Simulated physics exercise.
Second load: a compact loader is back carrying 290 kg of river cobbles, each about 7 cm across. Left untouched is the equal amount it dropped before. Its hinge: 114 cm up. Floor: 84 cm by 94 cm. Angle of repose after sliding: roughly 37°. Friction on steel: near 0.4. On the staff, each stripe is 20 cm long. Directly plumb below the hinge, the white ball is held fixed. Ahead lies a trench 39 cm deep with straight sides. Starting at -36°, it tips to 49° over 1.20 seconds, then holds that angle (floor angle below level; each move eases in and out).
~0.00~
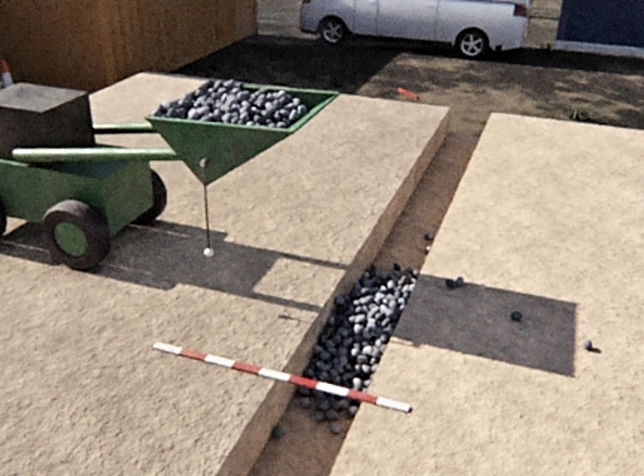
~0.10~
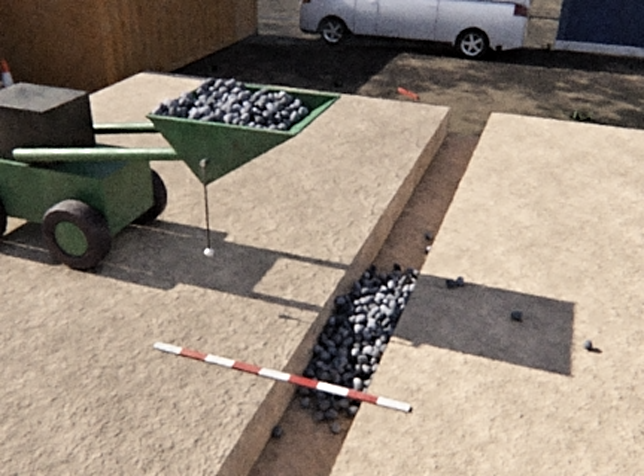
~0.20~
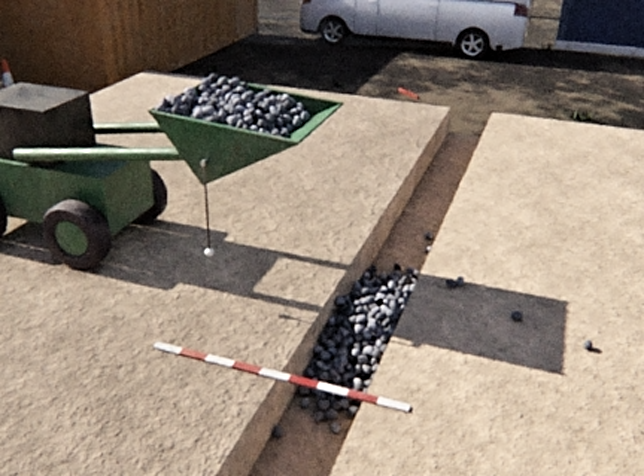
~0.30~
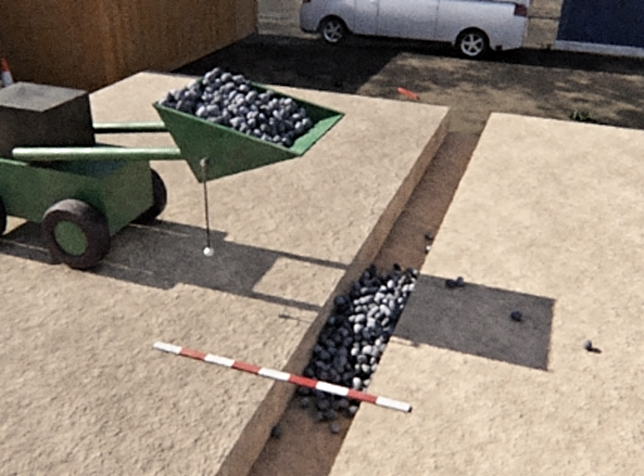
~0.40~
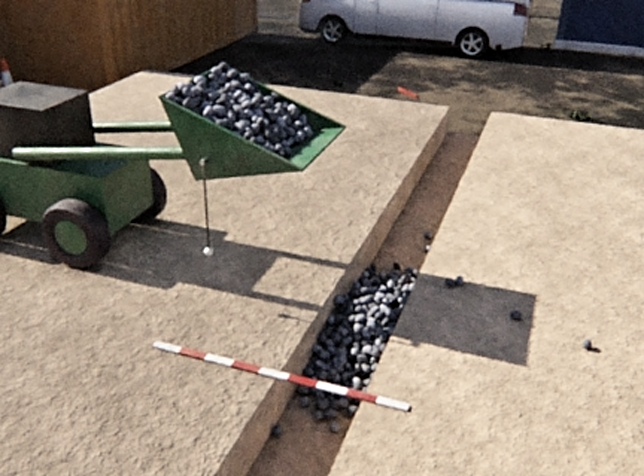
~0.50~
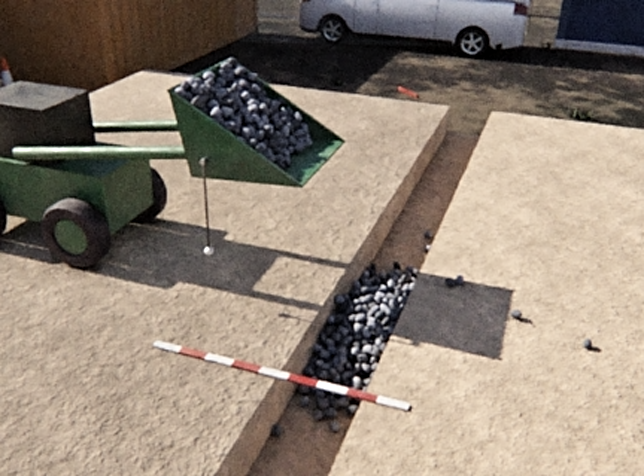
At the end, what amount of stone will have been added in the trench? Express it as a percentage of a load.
Close to 59 parts in a hundred.
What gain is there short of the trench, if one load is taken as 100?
Result: Near 40 % of one load.
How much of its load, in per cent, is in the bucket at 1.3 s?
It still holds about 30 per cent.
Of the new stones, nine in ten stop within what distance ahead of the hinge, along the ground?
I'd estimate about 130 cm.
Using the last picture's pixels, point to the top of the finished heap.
Somewhere close to (307, 267).
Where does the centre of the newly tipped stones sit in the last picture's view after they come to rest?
Their centre rests close to (343, 294).
After 0.9 s the floor is at 36°; in per cent of one load, 99 in the bucket, 1 short of the trench, 99 in the trench, 1 past the trench; the foremost stones are at (448, 318).
After 1.3 s the floor is at 49°; in per cent of one load, 30 in the bucket, 60 short of the trench, 109 in the trench, 1 past the trench; the foremost stones are at (448, 318).
After 1.6 s the floor is at 49°; in per cent of one load, 0 in the bucket, 55 short of the trench, 144 in the trench, 1 past the trench; the foremost stones are at (449, 315).
After 4.1 s the floor is at 49°; in per cent of one load, 0 in the bucket, 41 short of the trench, 158 in the trench, 1 past the trench; the foremost stones are at (449, 321). Net gain in the trench, 59.
